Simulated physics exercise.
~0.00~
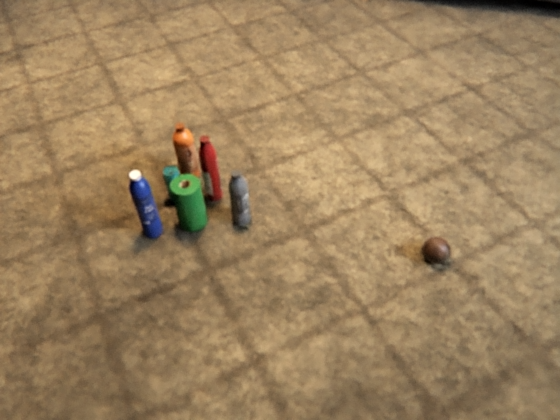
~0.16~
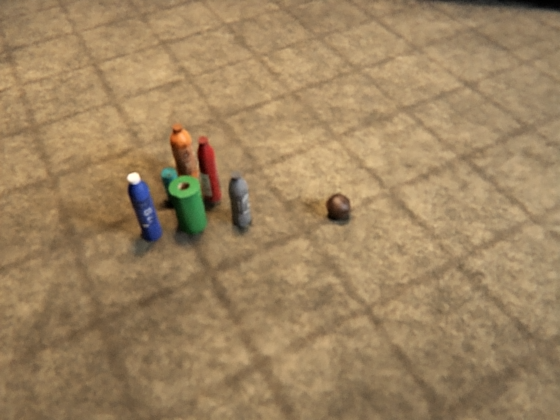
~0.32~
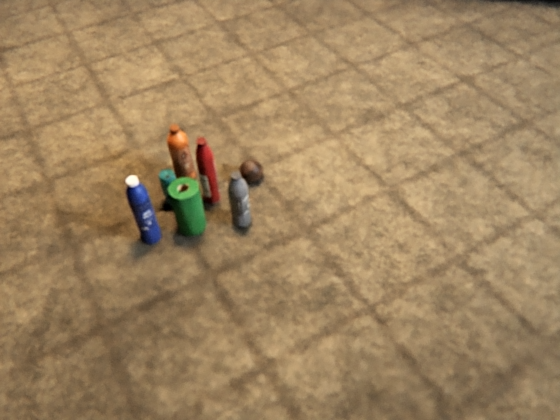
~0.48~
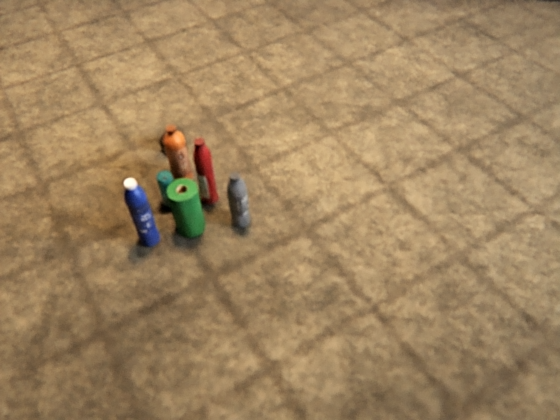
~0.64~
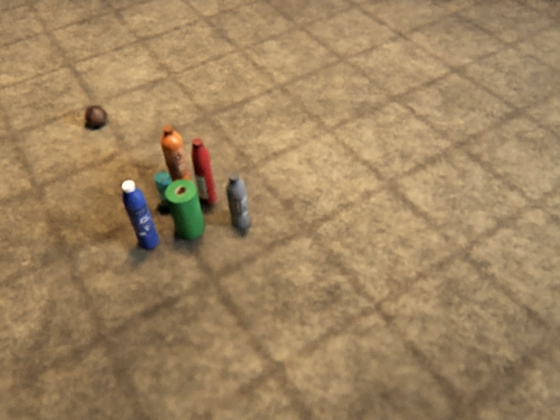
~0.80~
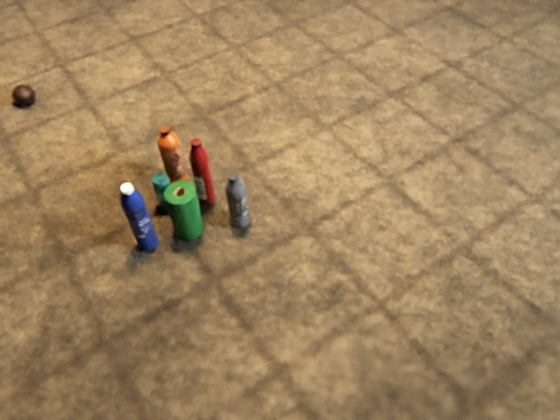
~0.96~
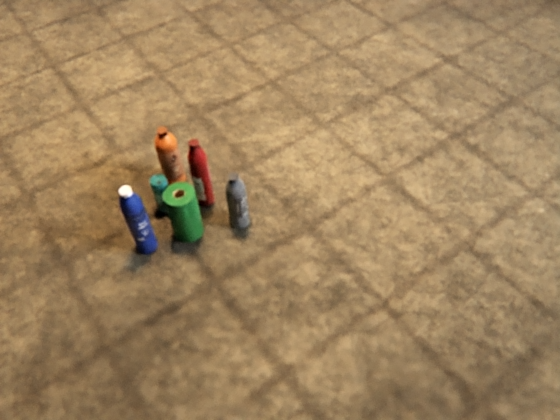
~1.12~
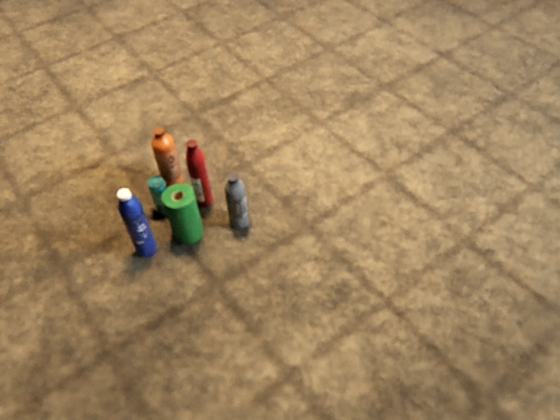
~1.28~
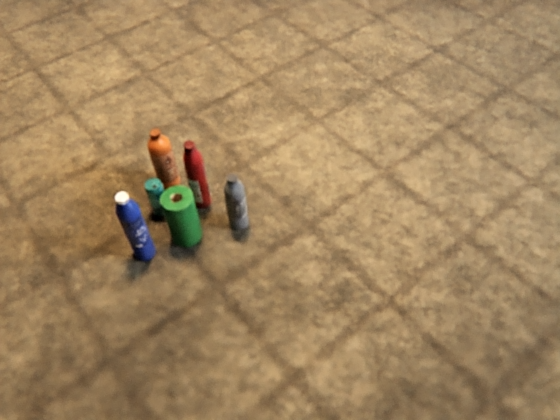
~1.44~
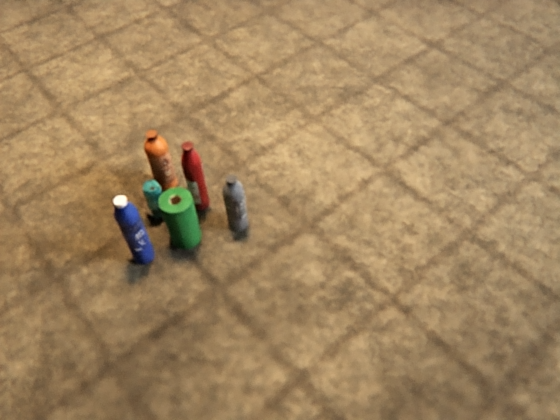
Brown ball rolling leftward across a tiled floor, passing behind a cluster of bottles and a green roll, leaving all standing.
